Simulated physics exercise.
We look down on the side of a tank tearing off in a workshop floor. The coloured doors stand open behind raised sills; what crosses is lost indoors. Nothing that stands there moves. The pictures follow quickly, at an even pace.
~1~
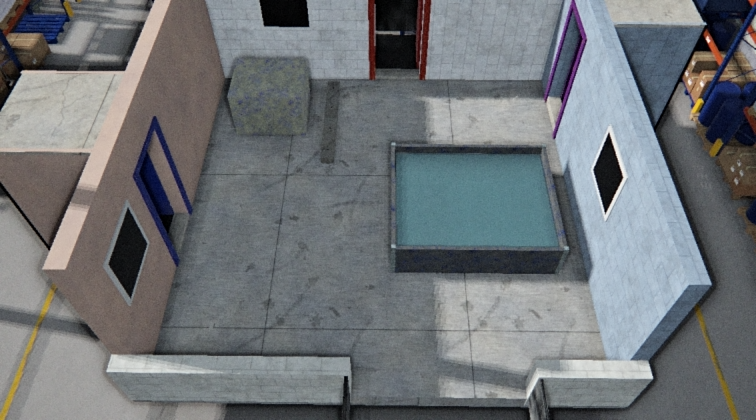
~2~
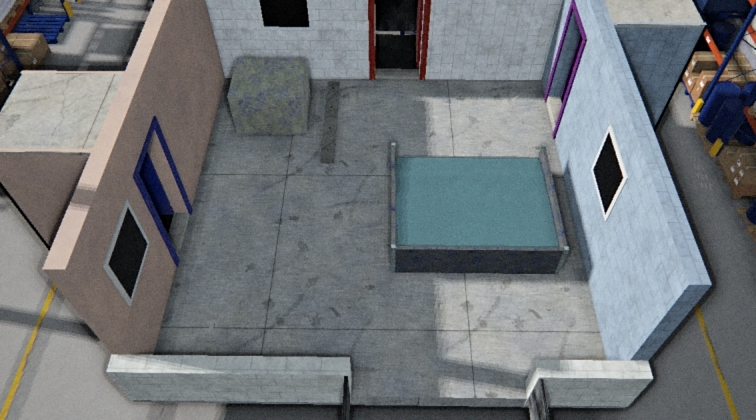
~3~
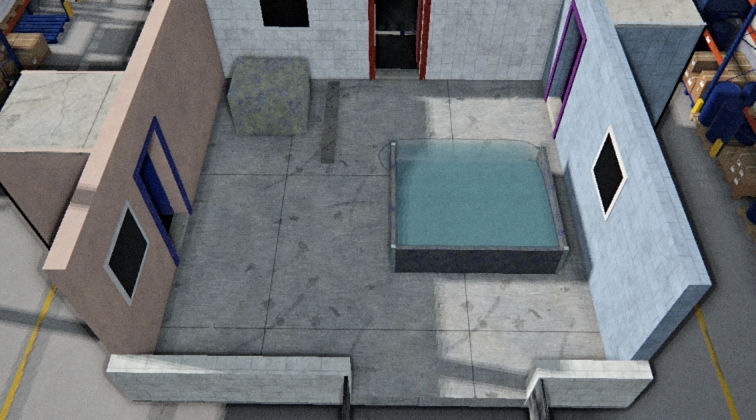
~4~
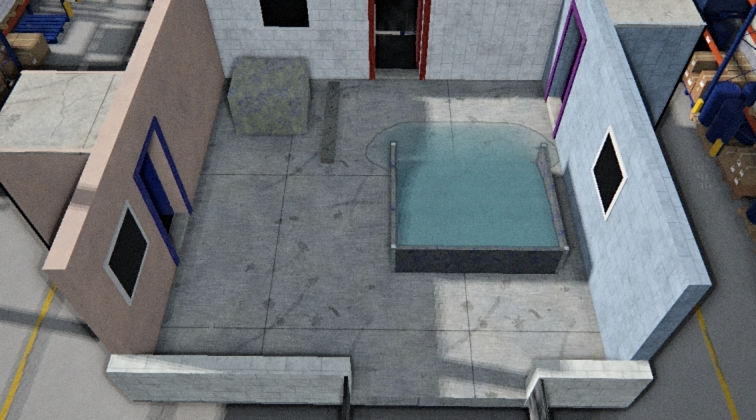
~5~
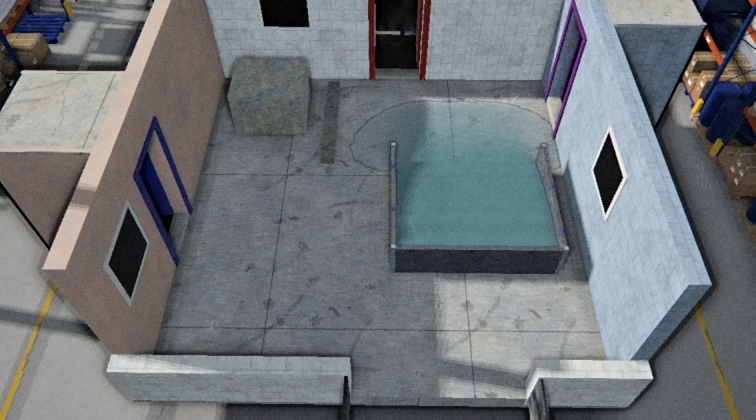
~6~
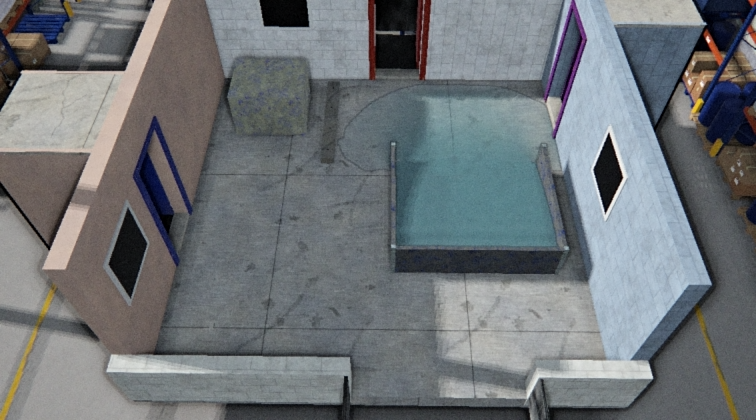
Water pours out of the tank's open far side and spreads across the grey floor.
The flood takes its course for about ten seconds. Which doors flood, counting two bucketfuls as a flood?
One by one: The purple door takes more than that; the blue door stays under that; the red door takes more than that.
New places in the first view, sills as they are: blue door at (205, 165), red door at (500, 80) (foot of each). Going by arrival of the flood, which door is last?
It is the one in blue.
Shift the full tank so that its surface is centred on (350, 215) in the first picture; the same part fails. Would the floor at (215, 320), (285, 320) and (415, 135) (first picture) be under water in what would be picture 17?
One after the other: Free of water, clear, awash.
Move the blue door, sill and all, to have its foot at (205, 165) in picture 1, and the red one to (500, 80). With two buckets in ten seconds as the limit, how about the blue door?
One by one: Blue takes less.
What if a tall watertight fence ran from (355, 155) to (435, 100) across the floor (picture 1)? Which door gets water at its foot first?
The purple-painted one.
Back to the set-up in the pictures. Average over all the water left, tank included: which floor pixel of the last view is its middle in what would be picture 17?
Close to (461, 144).
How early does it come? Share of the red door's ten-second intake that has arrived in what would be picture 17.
Close to 35 %.
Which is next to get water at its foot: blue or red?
First comes the red-painted one.
A moment on, water covers 25 % of the floor; the purple door wet at the sill, nothing in, the blue door not reached, the red door over two buckets in.
Next, water covers 30 % of the floor; the purple door under two buckets in, the blue door not reached, the red door far over two buckets in.
Then, water covers 35 % of the floor; the purple door over two buckets in, the blue door not reached, the red door far over two buckets in.
Later, water covers 75 % of the floor; the purple door over two buckets in, the blue door wet at the sill, nothing in, the red door far over two buckets in.
In the end, water covers 95 % of the floor; the purple door over two buckets in, the blue door wet at the sill, nothing in, the red door far over two buckets in.
